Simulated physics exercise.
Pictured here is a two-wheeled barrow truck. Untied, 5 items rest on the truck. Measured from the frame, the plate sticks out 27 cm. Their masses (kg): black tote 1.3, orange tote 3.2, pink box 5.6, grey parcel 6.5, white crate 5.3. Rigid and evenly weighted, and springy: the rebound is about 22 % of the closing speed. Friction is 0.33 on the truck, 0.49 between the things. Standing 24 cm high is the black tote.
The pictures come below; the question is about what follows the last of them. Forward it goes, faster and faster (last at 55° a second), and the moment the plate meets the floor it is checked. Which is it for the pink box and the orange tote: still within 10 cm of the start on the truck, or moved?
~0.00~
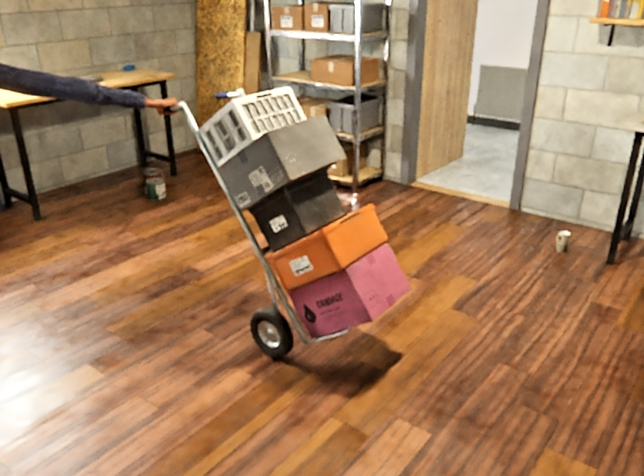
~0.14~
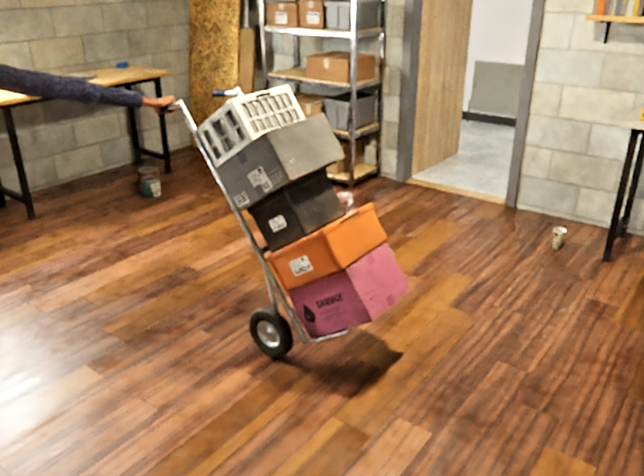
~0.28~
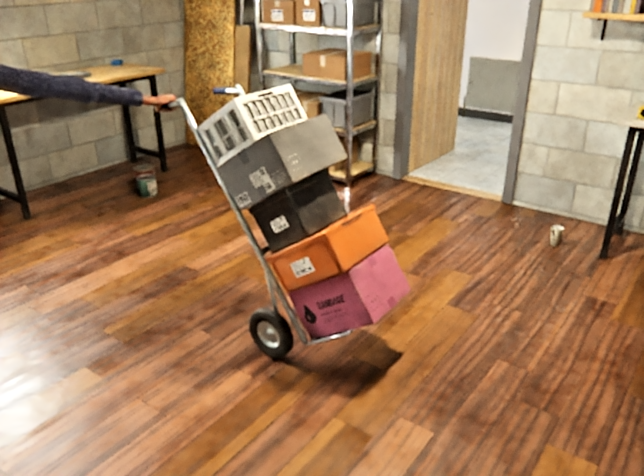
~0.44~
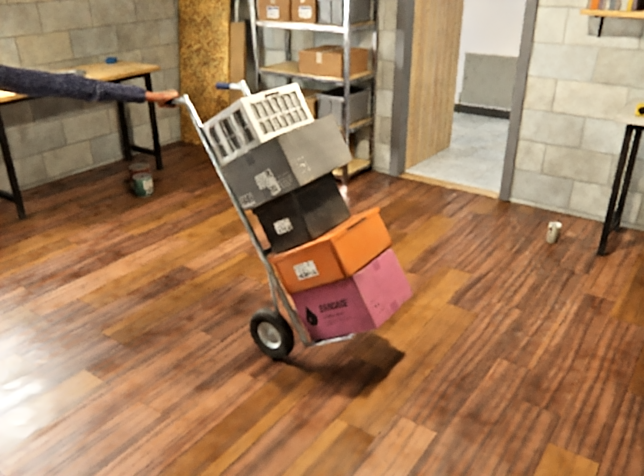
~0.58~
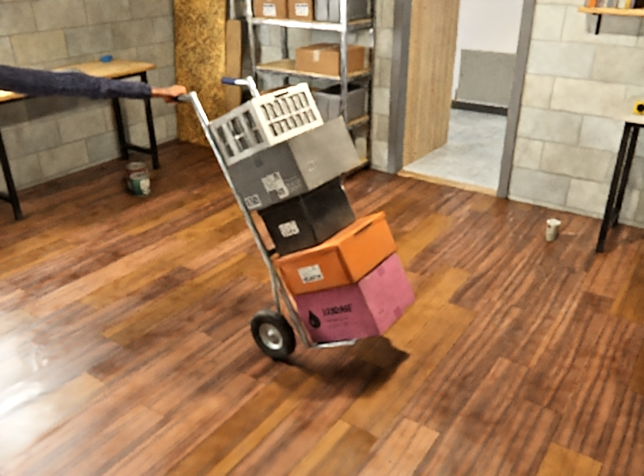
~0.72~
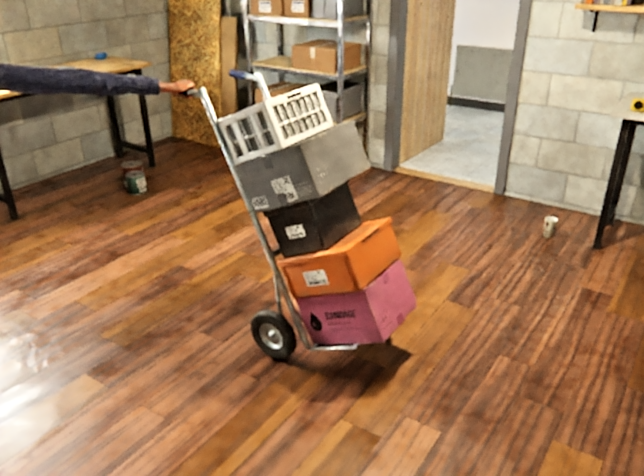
I expect the pink box to stay within range. I expect the orange tote to stay within range.
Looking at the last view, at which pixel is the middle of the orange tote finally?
In the end it sits at around (364, 289).
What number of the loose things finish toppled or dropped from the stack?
I count 3.
By 1.72 s, truck upright; orange tote rocked 4° off its seat near (369, 291); pink box rocked 4° off its seat near (364, 329); white crate rocked 19° off its seat.
By 2.22 s, truck upright; grey parcel and white crate now dropped from the stack; black tote on its side.
When it is over (3.0 s), dropped from the stack, black tote, grey parcel and white crate; the other 2 within 10 cm of the start. End places, in pixels of the last picture, pink box near (363, 329), orange tote near (364, 290).
